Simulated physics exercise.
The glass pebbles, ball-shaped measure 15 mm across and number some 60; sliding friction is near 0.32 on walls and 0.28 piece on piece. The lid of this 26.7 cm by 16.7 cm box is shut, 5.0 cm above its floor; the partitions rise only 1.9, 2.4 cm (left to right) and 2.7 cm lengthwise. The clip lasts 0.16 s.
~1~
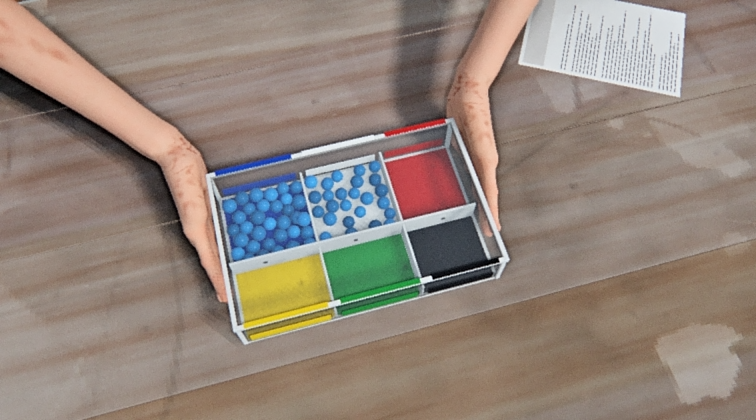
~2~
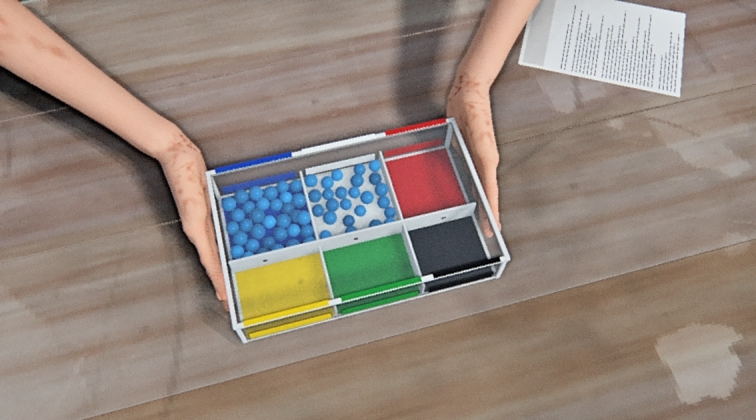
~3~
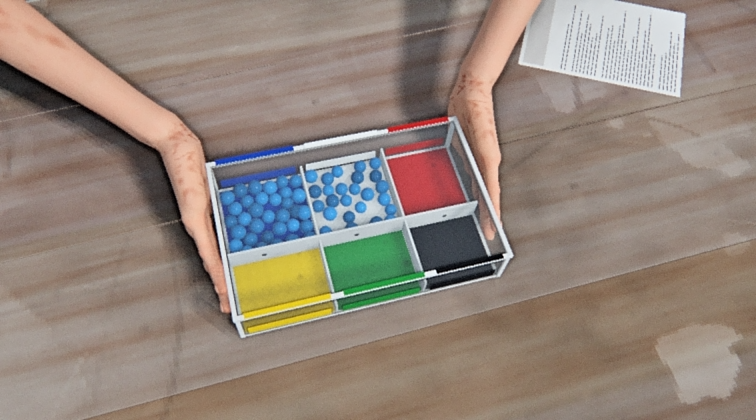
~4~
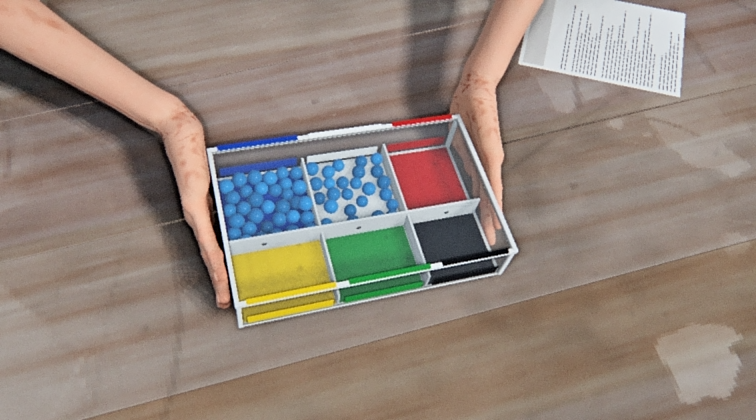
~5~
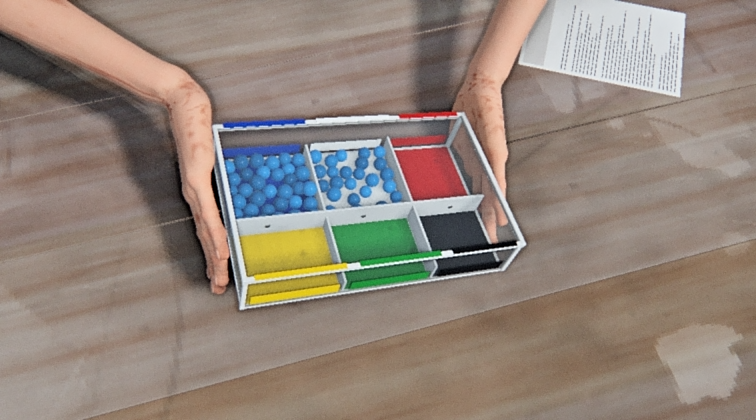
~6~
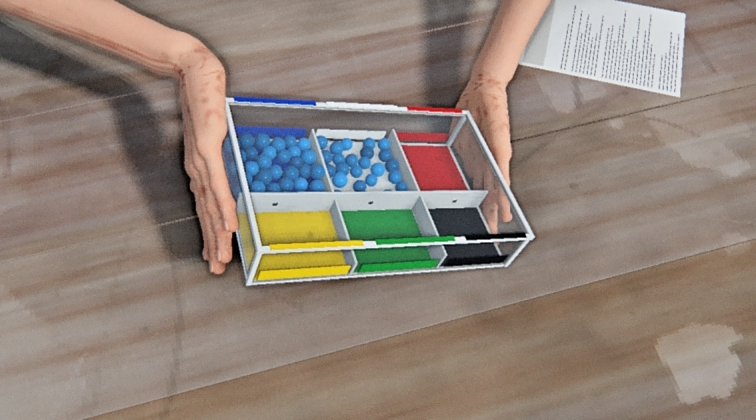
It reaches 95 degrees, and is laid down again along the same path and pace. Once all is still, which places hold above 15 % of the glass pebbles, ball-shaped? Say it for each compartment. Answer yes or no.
Red yes, blue no, green no, yellow no, white yes, black no.
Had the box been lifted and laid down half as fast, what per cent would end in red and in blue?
In that case red 50; blue 5.
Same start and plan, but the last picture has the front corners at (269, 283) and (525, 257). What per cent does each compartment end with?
Red 45; blue 0; green 5; yellow 0; white 20; black 20.
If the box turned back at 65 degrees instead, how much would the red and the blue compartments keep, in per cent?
Red 30; blue 15.
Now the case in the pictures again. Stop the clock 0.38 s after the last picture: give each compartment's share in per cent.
Red 5, blue 30, green 0, yellow 0, white 60, black 0.
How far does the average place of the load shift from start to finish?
Roughly 10.5 cm.
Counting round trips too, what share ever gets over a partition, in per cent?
Some 90 per cent.
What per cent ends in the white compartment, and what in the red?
White 40; red 55.
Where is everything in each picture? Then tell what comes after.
In the first picture, box tilt 0 degrees, front corners at (237, 327) and (503, 258); blue 55 %, white 45 %.
In the second picture, box tilt 1 degrees, front corners at (237, 325) and (504, 257).
In the third picture, box tilt 4 degrees, front corners at (237, 317) and (507, 254), lowest corner right back.
In the fourth picture, box tilt 9 degrees, front corners at (239, 303) and (512, 249), lowest corner right back.
In the fifth picture, box tilt 16 degrees, front corners at (247, 279) and (520, 242), lowest corner right back.
In the sixth picture, box tilt 24 degrees, front corners at (261, 248) and (528, 235), lowest corner right back; blue 55 %, white 45 %.
Then, 0.38 s after the last picture, tilt 94 degrees; red 5 %, blue 30 %, white 60 %.
Then, 0.64 s after the last picture, tilt 37 degrees; red 55 %, blue 5 %, white 40 %.
Then, 1.00 s after the last picture, tilt 0 degrees; red 55 %, blue 5 %, white 40 %.
In the end, red 55 %, blue 5 %, green 0 %, yellow 0 %, white 40 %, black 0 %.
